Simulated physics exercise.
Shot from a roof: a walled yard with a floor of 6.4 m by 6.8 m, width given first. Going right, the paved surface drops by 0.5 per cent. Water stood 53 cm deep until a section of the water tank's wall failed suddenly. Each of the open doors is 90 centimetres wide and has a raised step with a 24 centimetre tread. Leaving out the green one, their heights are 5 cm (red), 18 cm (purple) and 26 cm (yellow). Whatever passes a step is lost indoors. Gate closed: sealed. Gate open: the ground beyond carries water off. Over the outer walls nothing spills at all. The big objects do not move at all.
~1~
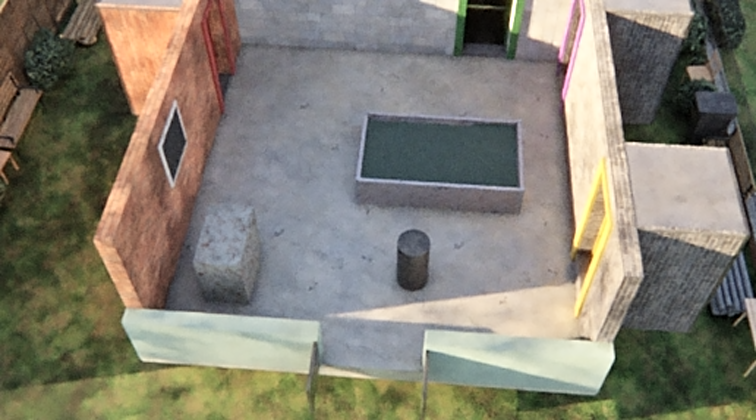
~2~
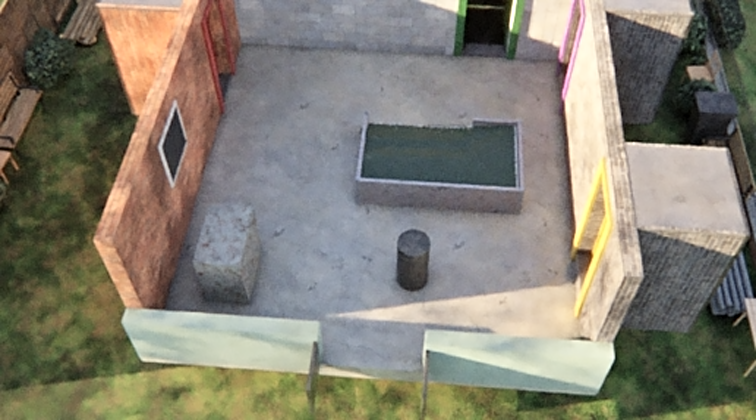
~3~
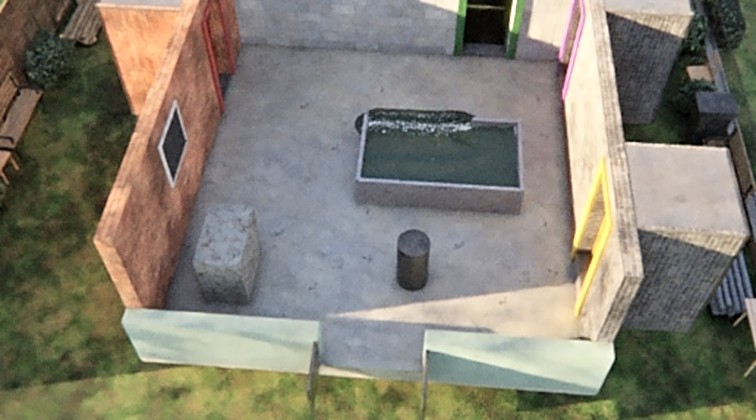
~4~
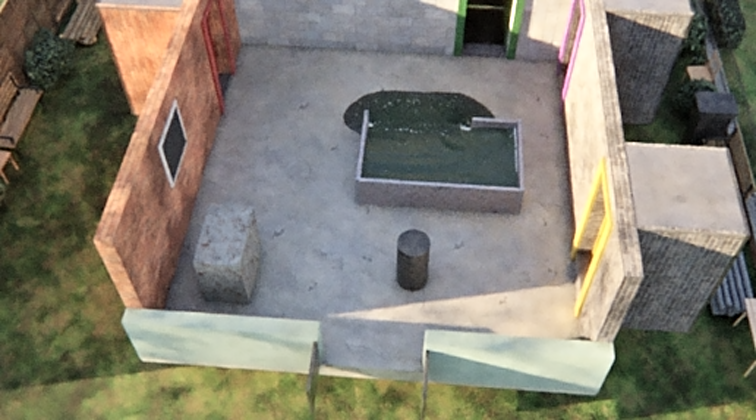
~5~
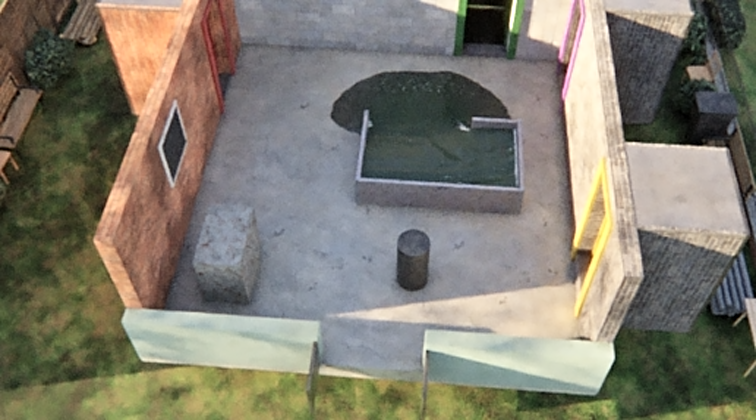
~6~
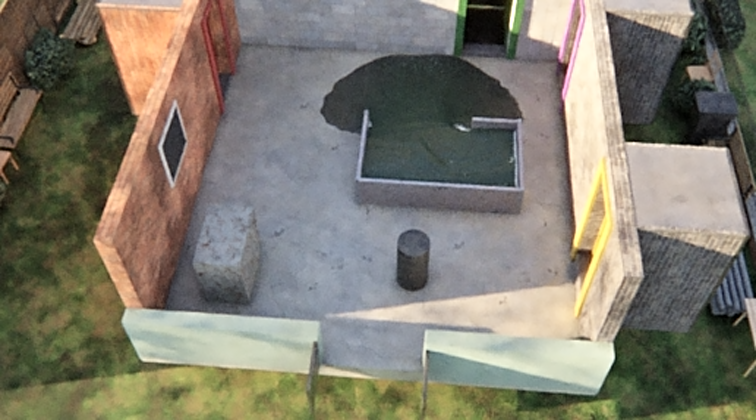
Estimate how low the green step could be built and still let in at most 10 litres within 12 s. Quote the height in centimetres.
I would say 20 cm or so.
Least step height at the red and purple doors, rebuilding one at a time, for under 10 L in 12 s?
You'd want some 13.0 cm at red and some 16 cm at purple.
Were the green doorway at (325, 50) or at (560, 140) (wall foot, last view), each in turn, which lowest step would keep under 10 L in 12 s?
First place around 13.5 cm, second around 5.5 cm.
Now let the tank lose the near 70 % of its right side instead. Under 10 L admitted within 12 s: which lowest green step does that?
It should stand roughly 11.5 cm high.
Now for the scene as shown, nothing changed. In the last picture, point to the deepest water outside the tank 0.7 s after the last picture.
Near (409, 57).
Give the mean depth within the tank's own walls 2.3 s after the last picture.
About 17 centimetres on average.
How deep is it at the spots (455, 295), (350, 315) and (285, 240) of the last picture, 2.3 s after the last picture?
In order: Around 0, 0 and 0 cm.
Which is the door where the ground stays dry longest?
I'd say the yellow door.
Then, 0.7 s after the last picture water covers 20 % of the floor, deepest (36 cm) near (409, 57); 20 cm at the green door, 6 litres in over its 12 cm step.
Then, 2.3 s after the last picture water covers 30 % of the floor, deepest (31 cm) near (241, 47); 15 cm at the green door, 51 litres in over its 12 cm step.
Then, 11.3 s after the last picture water covers 95 % of the floor, deepest (8 cm) near (443, 358); 5 cm at the green door, 57 litres in over its 12 cm step.
At the green door as built, the water peaked near 22 cm, 0.9 s after the last picture.
With a step of 17 cm, 20 litres would have come in within the 12 s; with 23 cm, 3 litres. So under 10 litres takes about 20 cm.
